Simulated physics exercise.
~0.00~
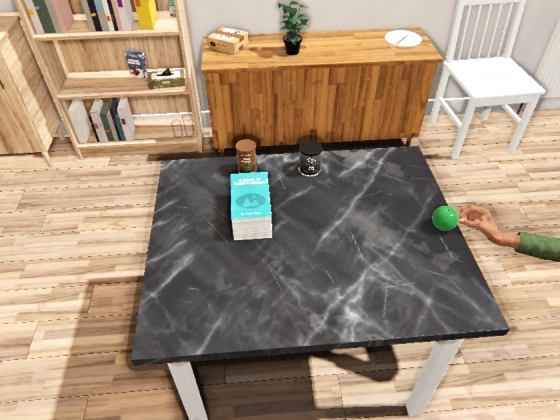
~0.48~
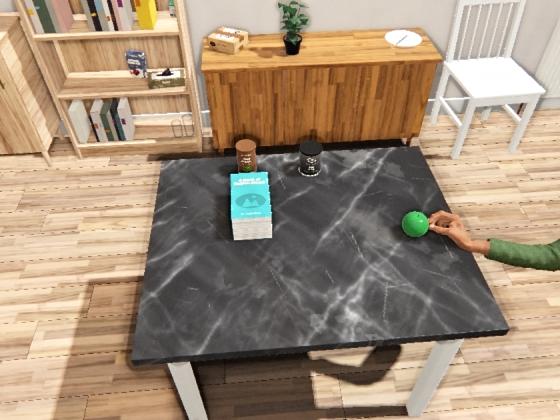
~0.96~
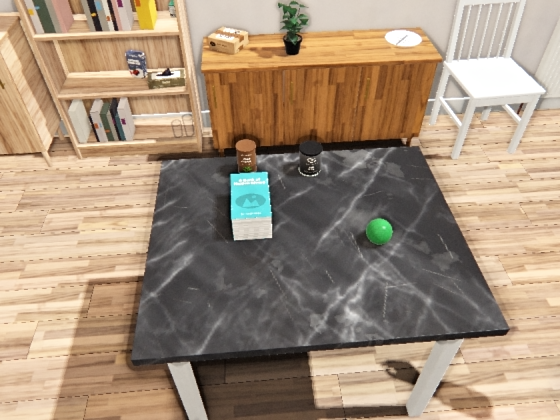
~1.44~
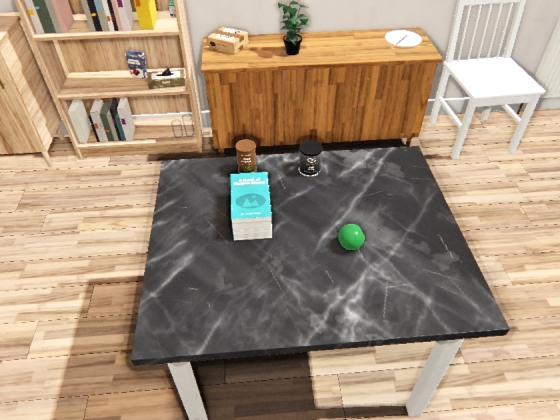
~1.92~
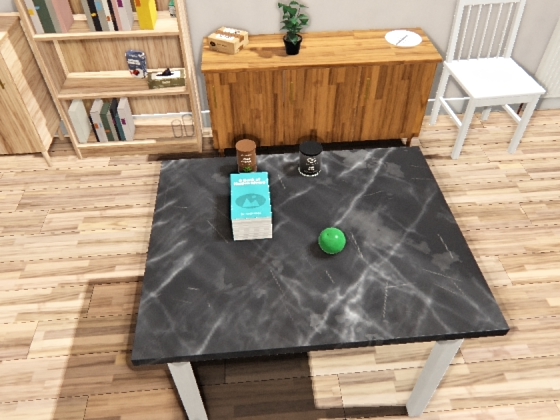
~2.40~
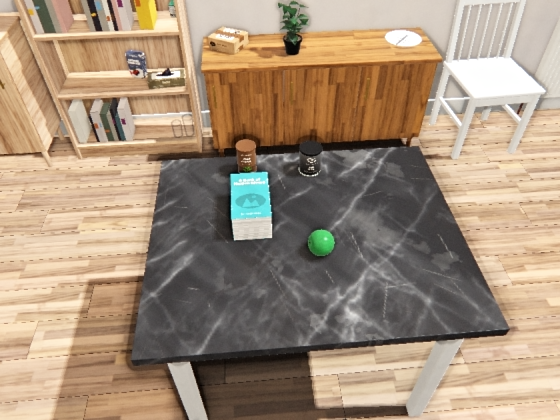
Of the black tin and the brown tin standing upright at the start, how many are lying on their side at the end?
None of them are. Both the black tin and the brown tin are still standing upright at the back of the table.
